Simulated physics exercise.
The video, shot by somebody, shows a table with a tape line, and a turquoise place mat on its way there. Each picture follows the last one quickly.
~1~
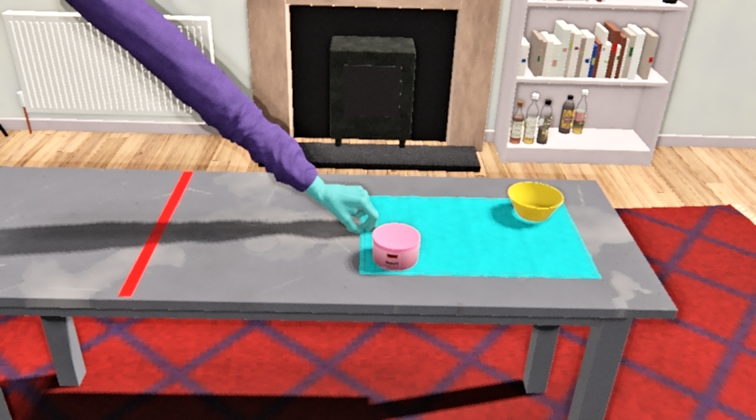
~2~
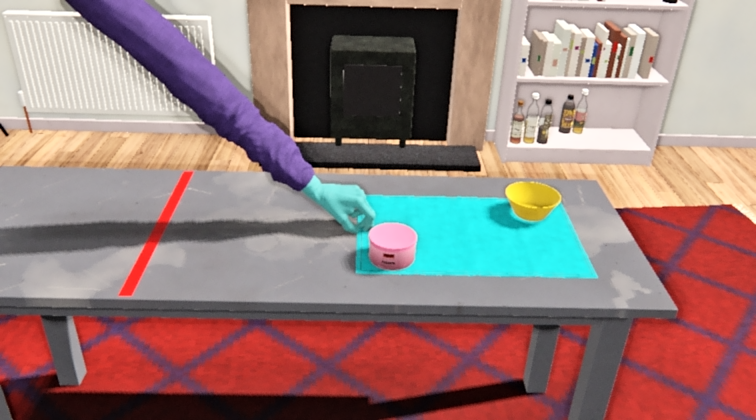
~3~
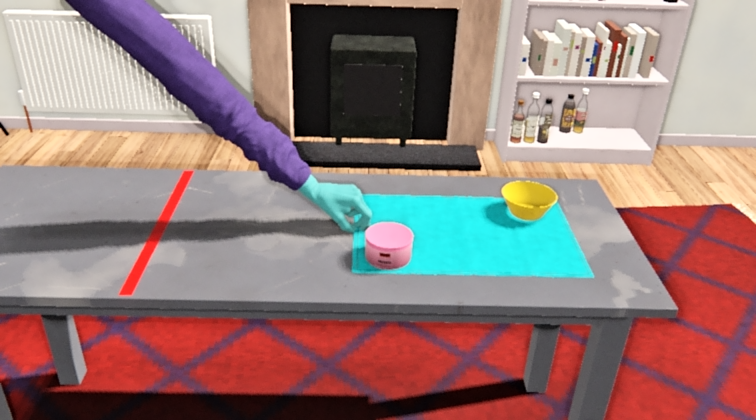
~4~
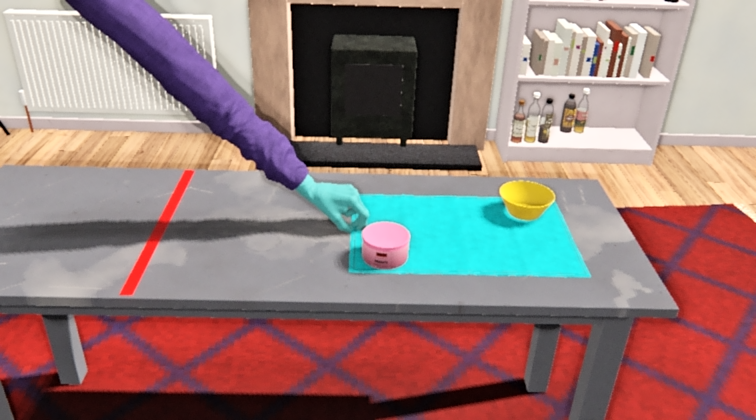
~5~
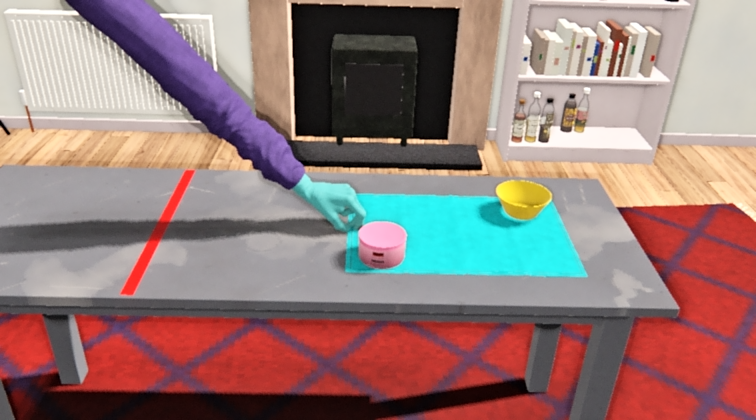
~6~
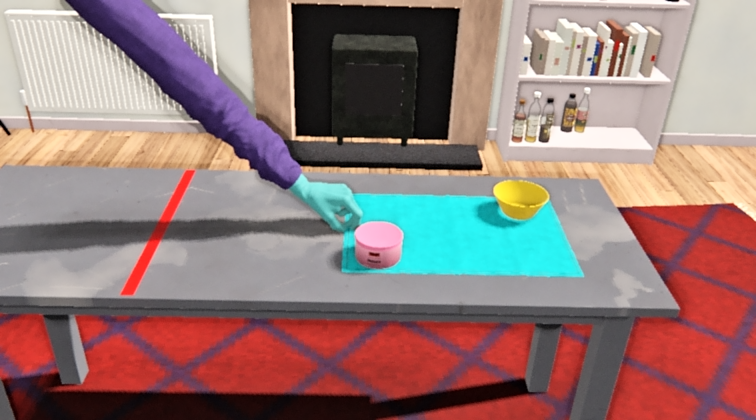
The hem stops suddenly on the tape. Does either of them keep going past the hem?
Pink tub: No, it stays on. Yellow bowl: No, it stays on.
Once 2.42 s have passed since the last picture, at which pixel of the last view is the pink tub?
It has reached (190, 241) by then.
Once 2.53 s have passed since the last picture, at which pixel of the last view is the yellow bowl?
(349, 199).
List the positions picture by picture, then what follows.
In the first frame, place mat end (360, 274); pink tub (396, 236); yellow bowl (536, 195); tape (132, 282).
In the second frame, place mat end (356, 273), far hem (597, 278); yellow bowl (533, 194).
In the third frame, place mat end (352, 273); pink tub (389, 235).
In the fourth frame, place mat end (349, 272), far hem (590, 277); yellow bowl (527, 194).
In the fifth frame, place mat end (346, 272); pink tub (382, 234).
In the sixth frame, place mat end (342, 272), far hem (583, 277); pink tub (379, 234); yellow bowl (521, 193); tape (134, 280).
Then, 2.42 s after the last picture, hem at the tape; pink tub on the cloth near (190, 241); yellow bowl on the cloth near (353, 199).
Then, 2.53 s after the last picture, hem at the tape; pink tub on the cloth near (185, 241); yellow bowl on the cloth near (348, 199).
At rest, hem at the tape; pink tub on the cloth near (185, 241); yellow bowl on the cloth near (348, 199). The pink tub stays on the cloth and the yellow bowl remains aboard.
